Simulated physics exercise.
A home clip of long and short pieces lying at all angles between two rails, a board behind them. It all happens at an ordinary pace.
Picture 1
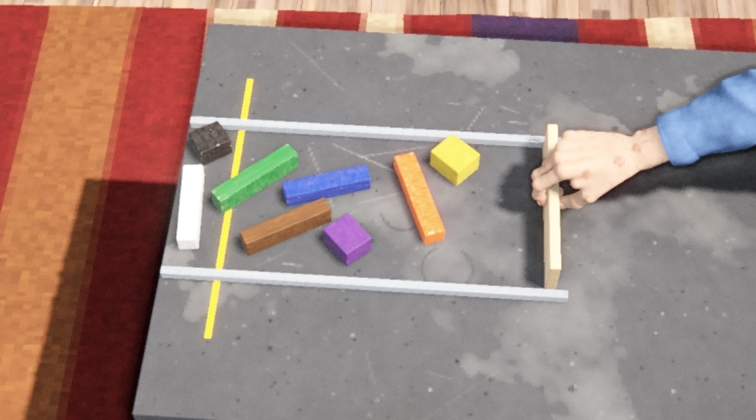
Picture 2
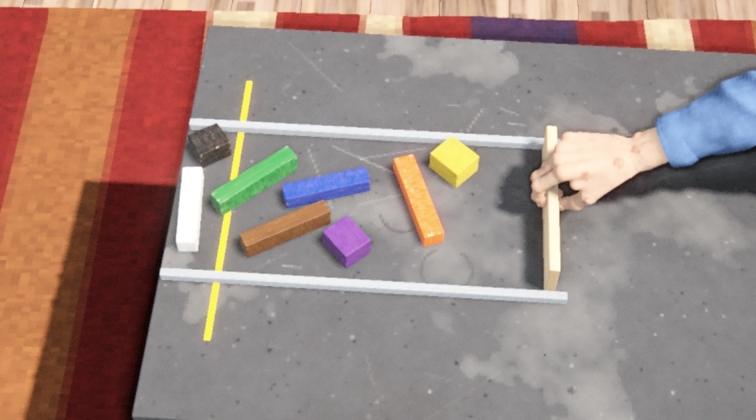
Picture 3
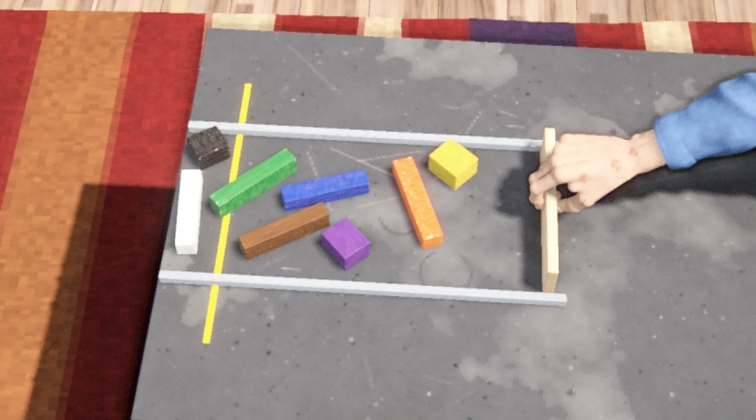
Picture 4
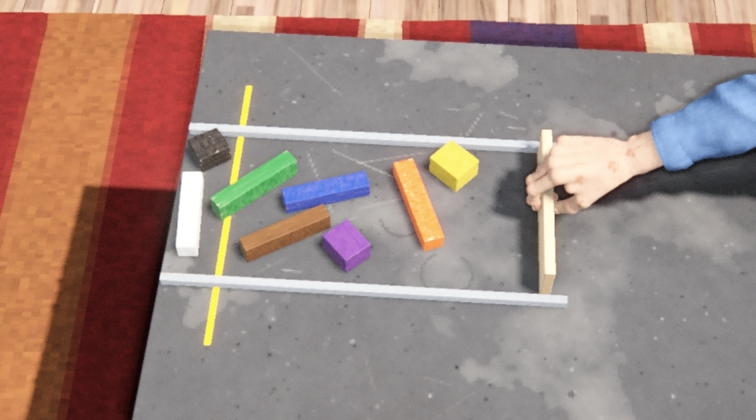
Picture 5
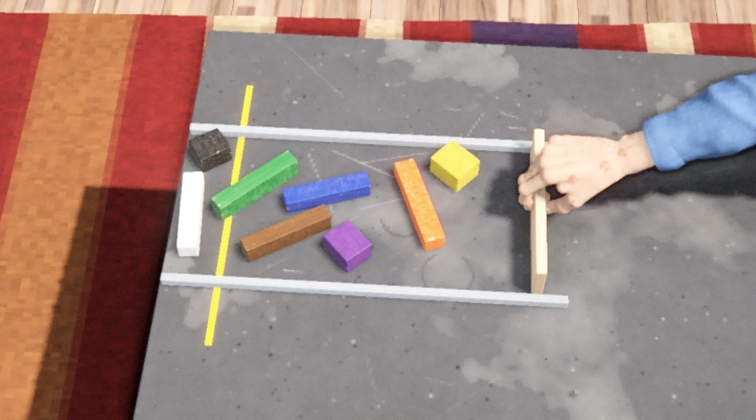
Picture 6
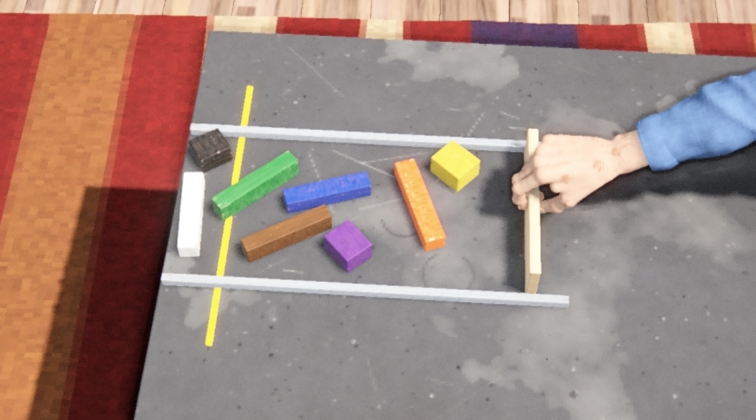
A hand in a blue sleeve holds a wooden board upright across two pale rails, barely moving it at first, then slides it a short way left. The green, blue, brown, purple, orange, yellow, black and white pieces between the rails stay where they lie, with the board still clear of them.
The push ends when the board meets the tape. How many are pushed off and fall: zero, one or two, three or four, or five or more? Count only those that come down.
As it turns out, the number that fall off is three or four.
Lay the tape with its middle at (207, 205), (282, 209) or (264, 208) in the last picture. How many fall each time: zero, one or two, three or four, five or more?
The falls would be more than four; either one or two; one or two.
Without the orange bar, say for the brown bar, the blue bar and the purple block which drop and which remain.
The brown bar holds on, the blue bar does not fall, the purple block is kept.
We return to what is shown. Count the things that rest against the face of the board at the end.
The number is 3.
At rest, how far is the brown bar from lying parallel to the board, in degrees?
Some 20 degrees.
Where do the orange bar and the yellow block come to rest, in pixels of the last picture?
First (205, 194), then (224, 145).
Soon after, none off yet; white bar at rest near (191, 214); black block at rest near (211, 150); green bar at rest near (256, 186).
Then, none off yet; white bar moving near (186, 215); black block at rest near (211, 150); green bar moved a little near (236, 190).
At rest, the number that fall off is three or four; fallen, blue bar, green bar and white bar.
